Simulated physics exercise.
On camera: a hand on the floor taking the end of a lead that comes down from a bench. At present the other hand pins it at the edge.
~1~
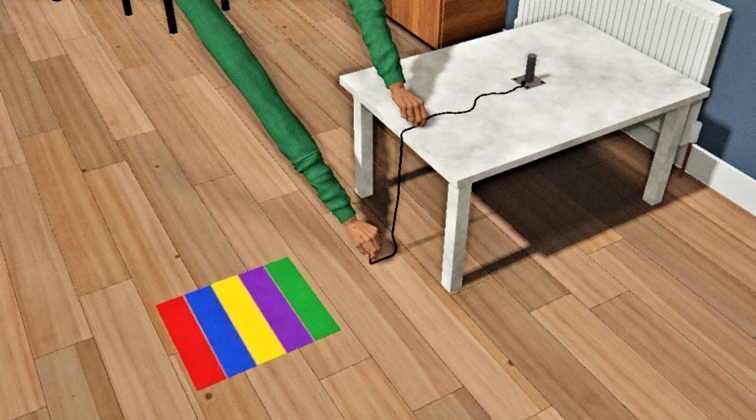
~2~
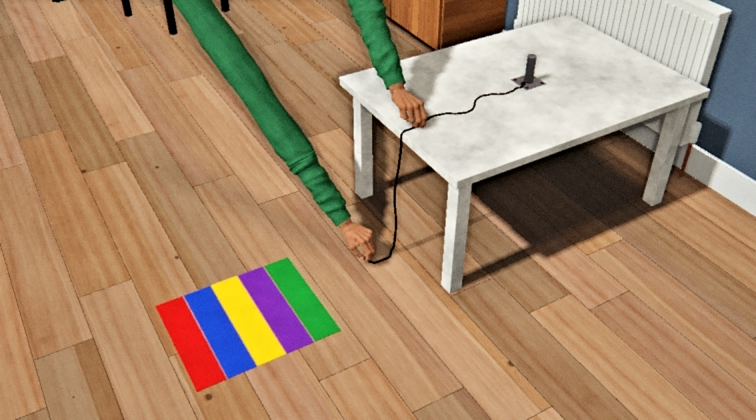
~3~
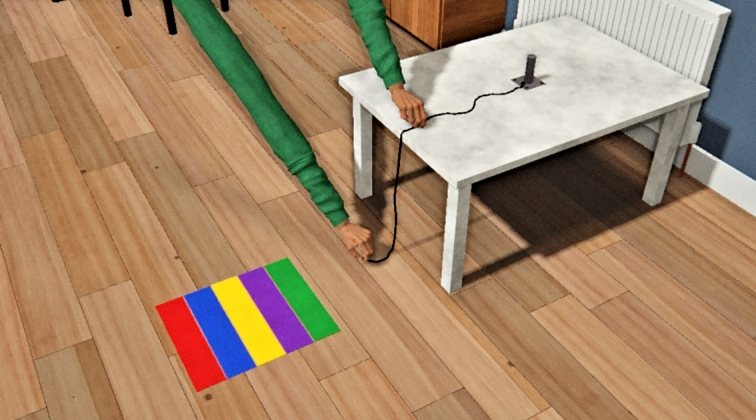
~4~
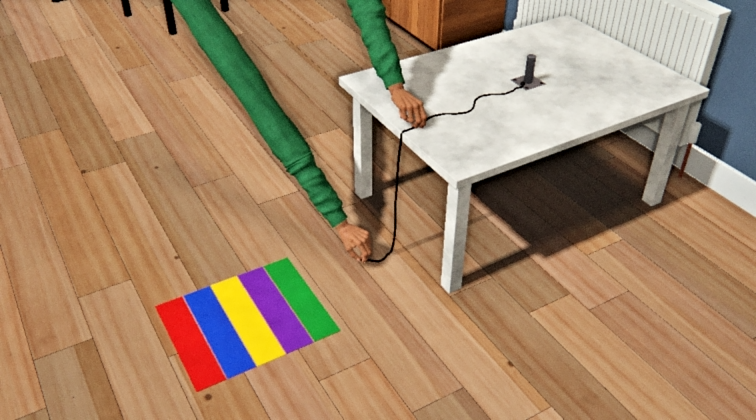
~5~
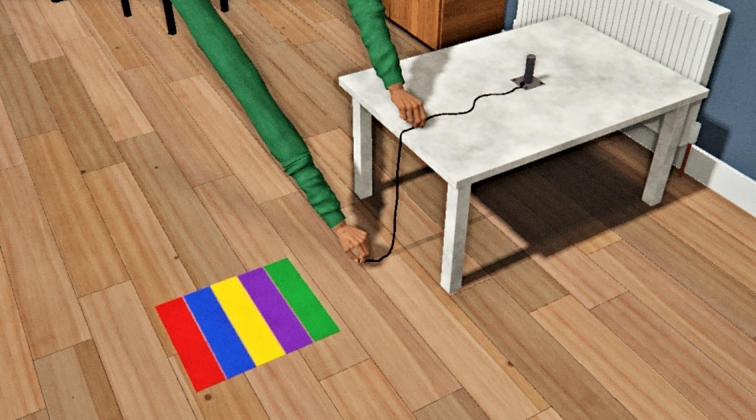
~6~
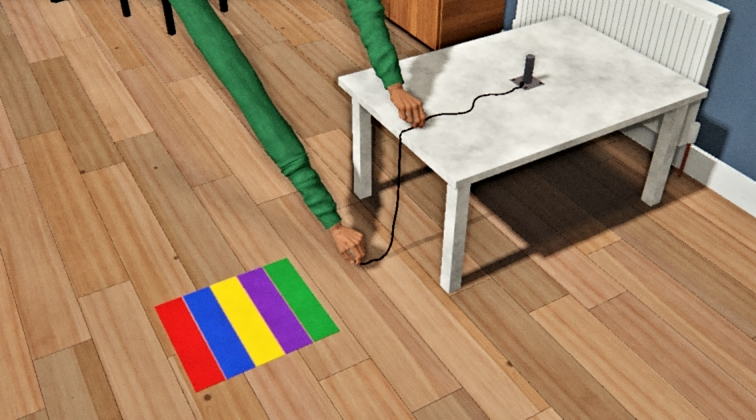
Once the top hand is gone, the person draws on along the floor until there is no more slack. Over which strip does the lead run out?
Over the purple strip.
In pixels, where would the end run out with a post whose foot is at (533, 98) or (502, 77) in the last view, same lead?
Approximate pixels: (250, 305); (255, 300).
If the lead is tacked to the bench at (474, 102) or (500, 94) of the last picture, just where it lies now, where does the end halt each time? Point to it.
Estimates in sequence: (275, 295) then (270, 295).
Soon after, end near (323, 275); short of the strips.
Then, end near (289, 288); over green.
At full stretch, end near (269, 296); over purple. It gets as far as the purple strip.
